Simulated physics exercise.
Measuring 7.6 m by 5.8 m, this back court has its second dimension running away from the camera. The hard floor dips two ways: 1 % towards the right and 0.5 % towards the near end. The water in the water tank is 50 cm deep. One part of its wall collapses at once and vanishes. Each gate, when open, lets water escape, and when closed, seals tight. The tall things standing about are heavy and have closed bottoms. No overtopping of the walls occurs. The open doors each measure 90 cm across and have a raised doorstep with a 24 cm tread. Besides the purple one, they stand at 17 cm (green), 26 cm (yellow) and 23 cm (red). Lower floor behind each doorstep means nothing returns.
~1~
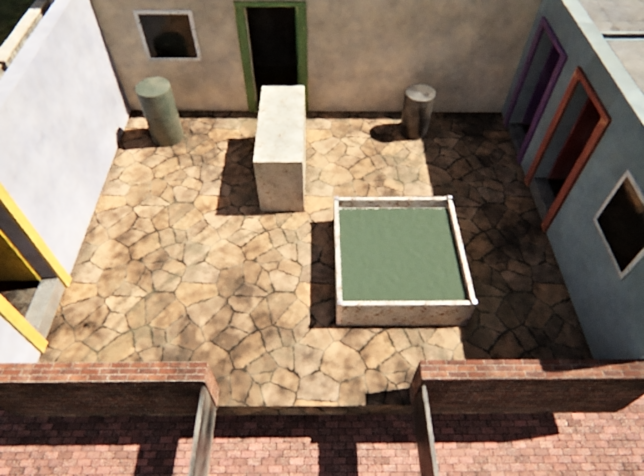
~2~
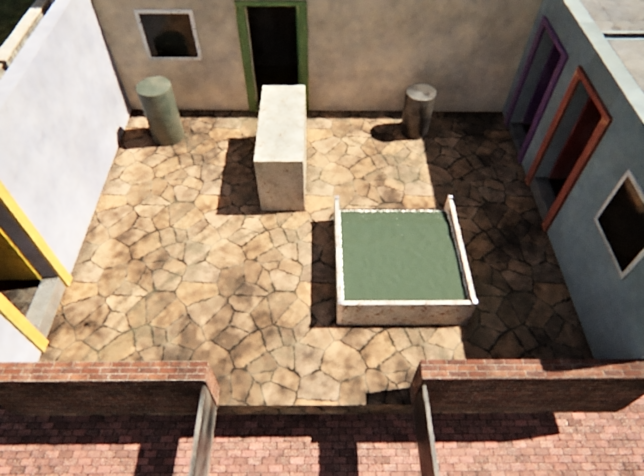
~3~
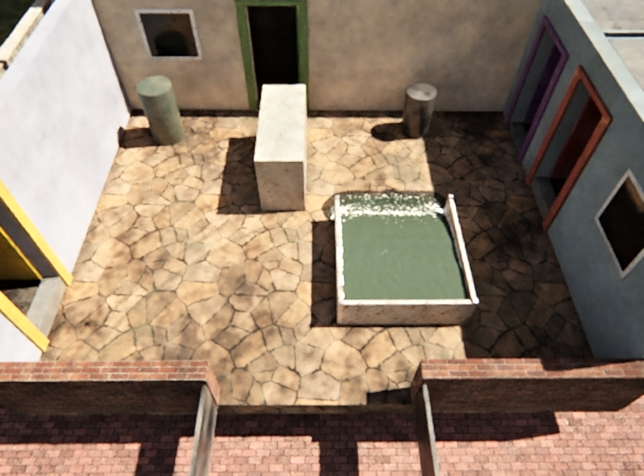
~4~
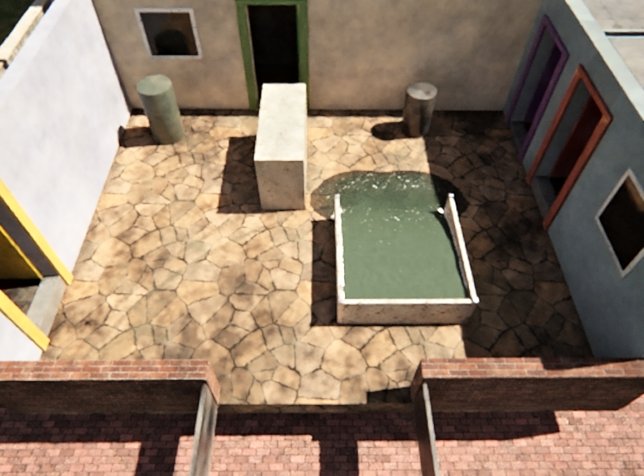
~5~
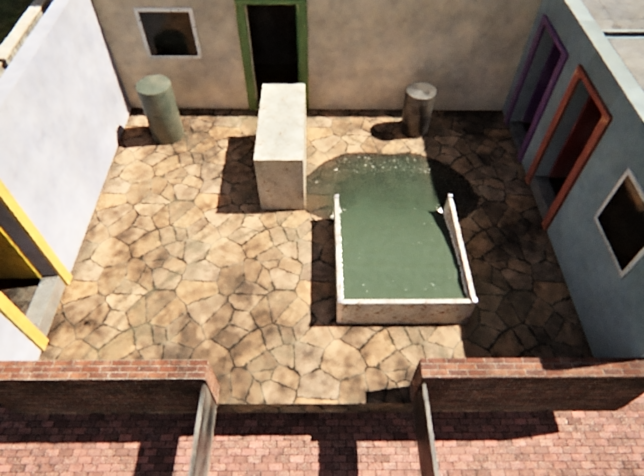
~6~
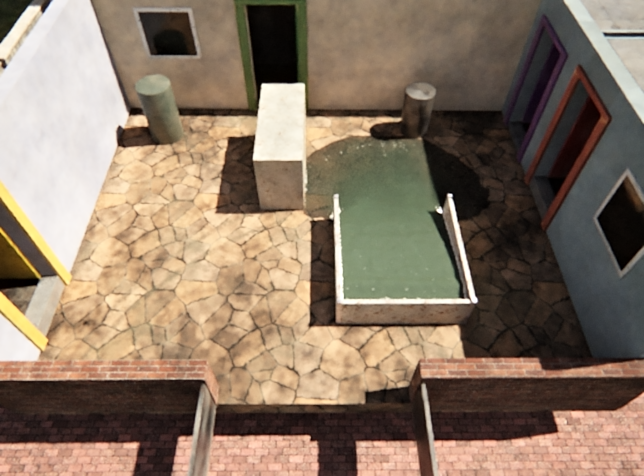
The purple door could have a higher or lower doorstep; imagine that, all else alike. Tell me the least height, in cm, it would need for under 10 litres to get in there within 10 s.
You would need roughly 18 cm.
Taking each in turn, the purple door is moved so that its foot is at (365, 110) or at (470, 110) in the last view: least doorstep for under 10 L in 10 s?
Minimums: About 24 cm and 20 cm.
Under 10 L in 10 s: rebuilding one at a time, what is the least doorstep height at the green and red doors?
You'd want some 8.5 cm at green and some 7.0 cm at red.
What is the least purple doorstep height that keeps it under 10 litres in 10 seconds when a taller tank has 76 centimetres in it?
About 28 cm.
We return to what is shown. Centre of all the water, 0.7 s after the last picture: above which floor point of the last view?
The water is centred around (389, 214) in the last picture's pixels.
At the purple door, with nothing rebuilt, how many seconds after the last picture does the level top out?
Crest at t of about 2.4 s.
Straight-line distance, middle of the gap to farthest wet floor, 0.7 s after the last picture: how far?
It gets close to 3.4 metres out.
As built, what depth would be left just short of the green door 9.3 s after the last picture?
It works out to about 2.0 centimetres deep.
Then, 0.7 s after the last picture water covers 25 % of the floor, deepest (30 cm) near (379, 111); it has not reached the purple door.
Then, 2.3 s after the last picture water covers 35 % of the floor, deepest (28 cm) near (503, 117); 20 cm at the purple door, 7 litres in over its 12 cm doorstep.
Then, 9.3 s after the last picture water covers 90 % of the floor, deepest (12 cm) near (601, 385); 6 cm at the purple door, 53 litres in over its 12 cm doorstep.
At the purple door as built, the water peaked near 20 cm, 2.3 s after the last picture.
Run again over the same 10 s with other heights there, 16 litres in over 16.5 cm, 1 litre over 22.5 cm. The limit of 10 litres is kept from about 18 cm up.
